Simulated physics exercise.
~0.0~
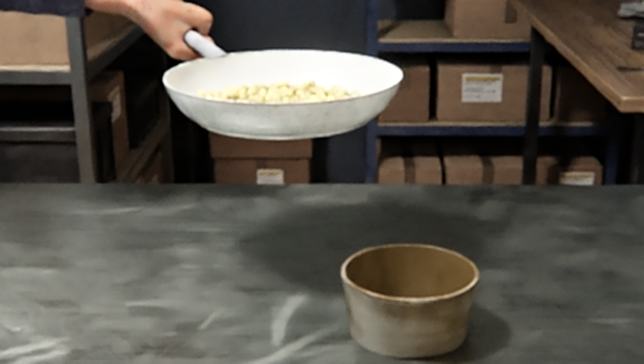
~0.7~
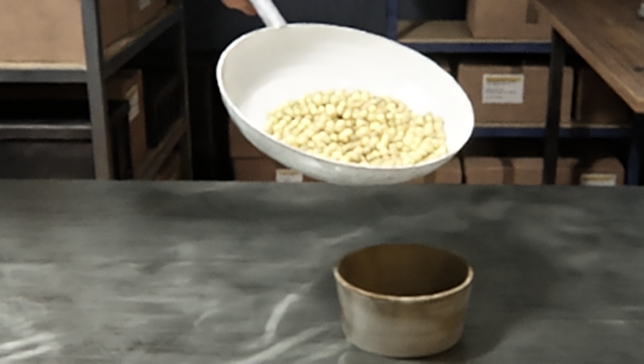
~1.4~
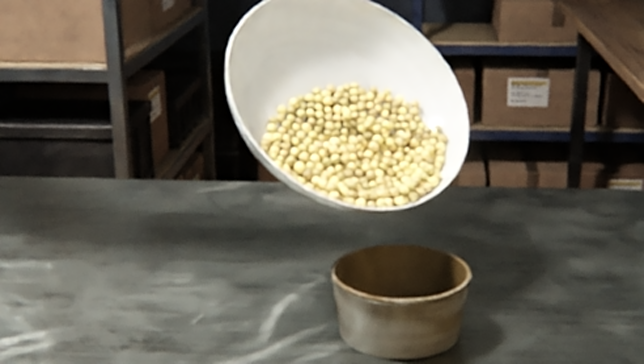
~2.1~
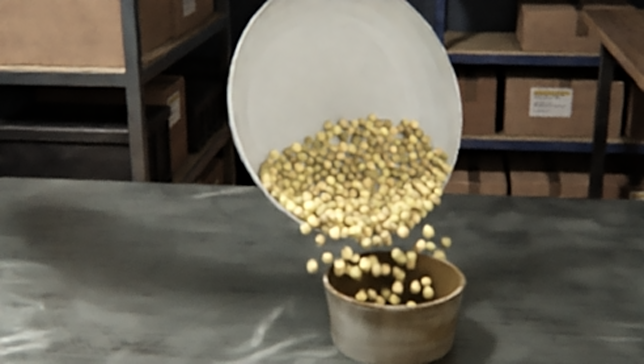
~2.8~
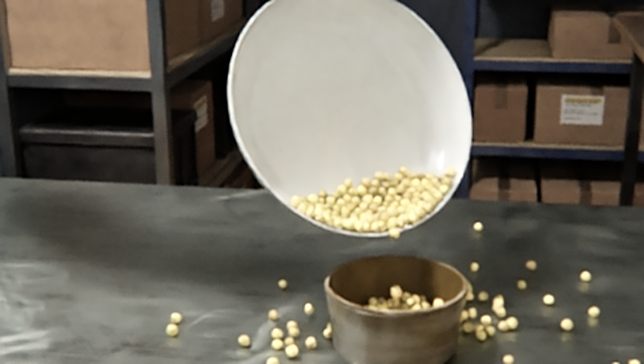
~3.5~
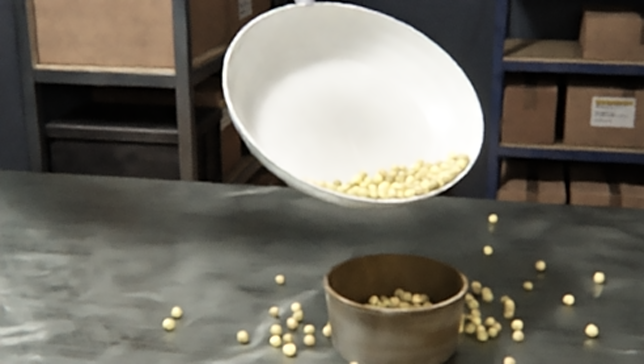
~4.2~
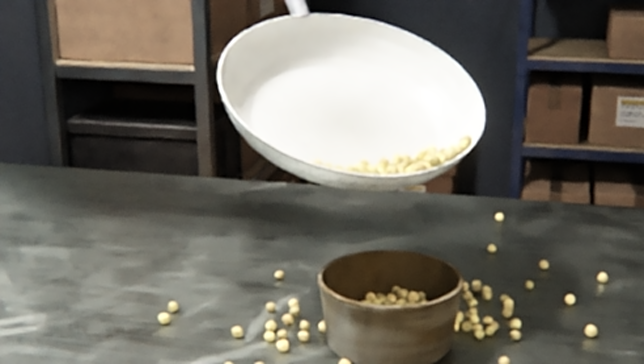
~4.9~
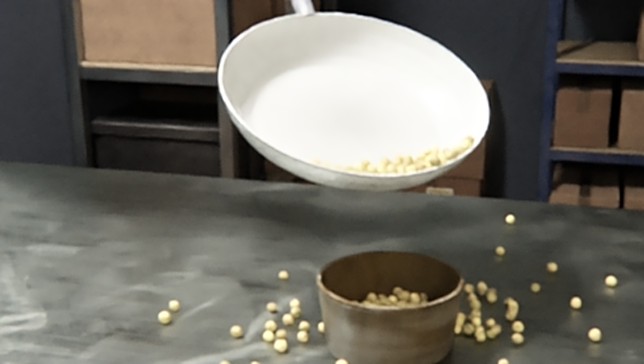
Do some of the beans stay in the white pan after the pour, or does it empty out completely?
Some beans stay in the pan as it tilts back. The others end up in the bowl and scattered on the table around it.
Storeroom table with a hand tipping pale beans from a white pan into a brown bowl, many scattering, some staying in the pan.
